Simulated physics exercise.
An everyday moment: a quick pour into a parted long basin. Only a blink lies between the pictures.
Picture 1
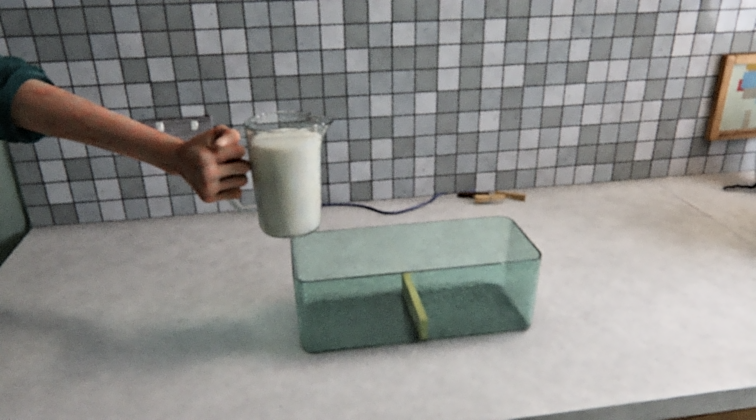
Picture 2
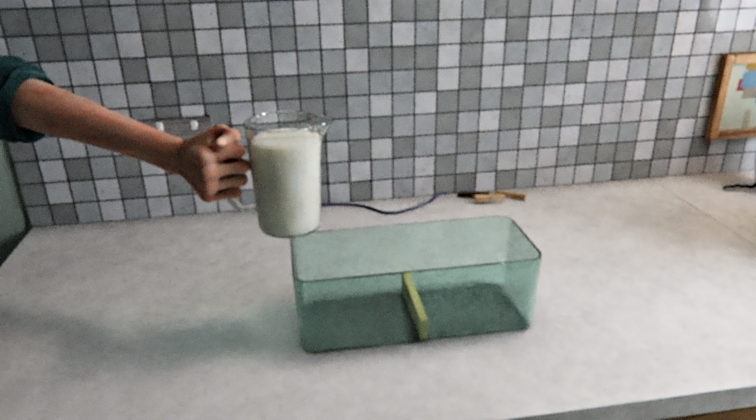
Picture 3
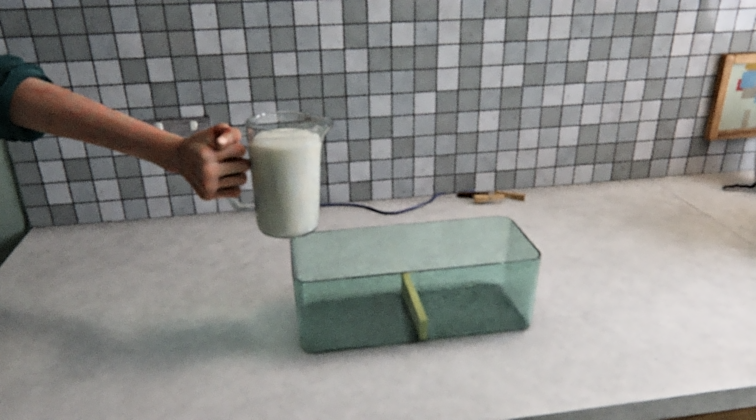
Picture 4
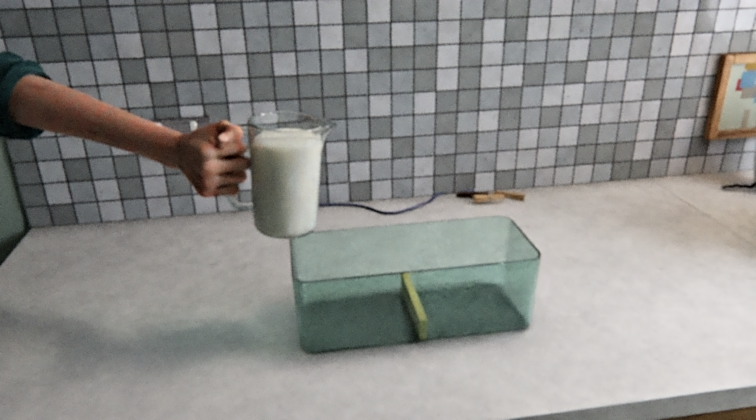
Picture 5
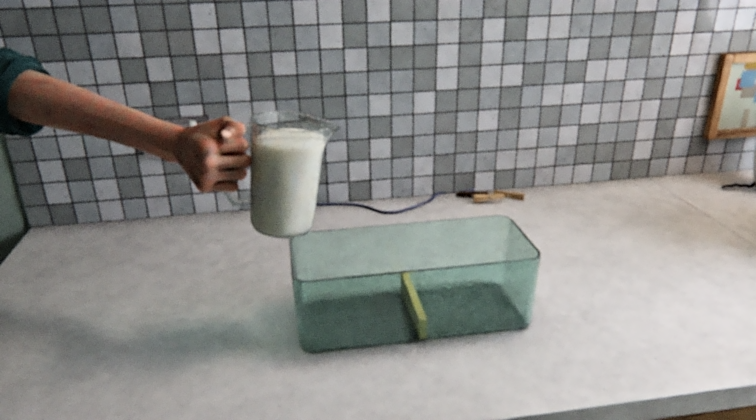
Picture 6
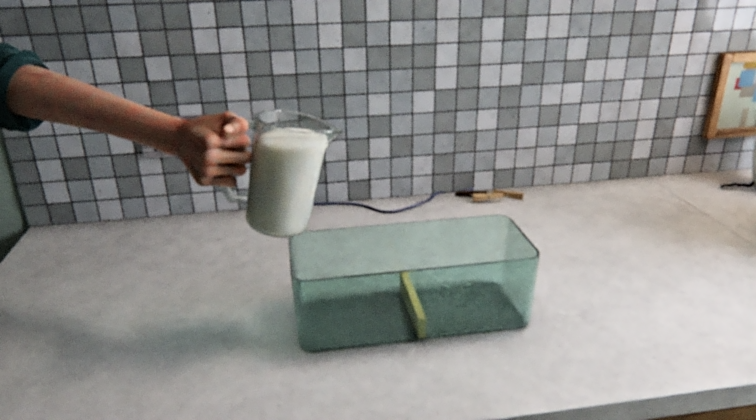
A hand gripping a clear jug of milk held it nearly still above the left end of a green see-through basin with a low divider, then slowly tilted it a little to the right.
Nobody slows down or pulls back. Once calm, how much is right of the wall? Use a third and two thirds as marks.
In the end not even a third is right of the wall.
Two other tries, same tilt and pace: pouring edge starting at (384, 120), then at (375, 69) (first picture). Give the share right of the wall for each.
First some 85, then 85 per cent.
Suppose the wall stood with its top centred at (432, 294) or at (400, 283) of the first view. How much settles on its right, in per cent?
About 10 and 25 per cent.
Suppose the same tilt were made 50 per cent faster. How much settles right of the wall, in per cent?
Near 15 %.
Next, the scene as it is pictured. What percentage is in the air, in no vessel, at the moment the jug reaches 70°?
Close to 10 per cent.
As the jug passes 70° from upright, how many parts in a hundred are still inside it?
Close to 85 per cent.
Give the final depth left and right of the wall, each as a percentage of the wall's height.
Left: 70 %. Right: 10 %.
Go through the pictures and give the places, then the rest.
In the first frame, it leans 0°; its right rim is at (333, 120); the milk meets the walls at (249, 139) and (319, 135); the long basin's rim runs from (293, 258) to (526, 237); the wall's top is at (414, 295).
In the second frame, it leans 1°; its right rim is at (334, 120); the milk meets the walls at (249, 139) and (319, 135).
In the third frame, it leans 2°; its right rim is at (335, 122); the milk meets the walls at (250, 138) and (320, 136).
In the fourth frame, it leans 5°; its right rim is at (337, 124); the milk meets the walls at (252, 138) and (321, 137).
In the fifth frame, it leans 8°; its right rim is at (340, 126); the milk meets the walls at (253, 139) and (324, 136).
In the sixth frame, it leans 13°; its right rim is at (342, 130); the milk meets the walls at (254, 141) and (327, 136).
A moment on, the jug is tipped part way and 85 per cent is still to pour, 3 is left of the wall and 0 right of it.
Next, the jug is tipped right over and 37 per cent is still to pour, 41 is left of the wall and 6 right of it.
Then the jug is tipped right over and 3 per cent is still to pour, 84 is left of the wall and 7 right of it.
Later the jug is tipped right over and 0 per cent is still to pour, 84 is left of the wall and 14 right of it.
Finally, 84 per cent lies left of the wall, 14 right of it and 3 outside.
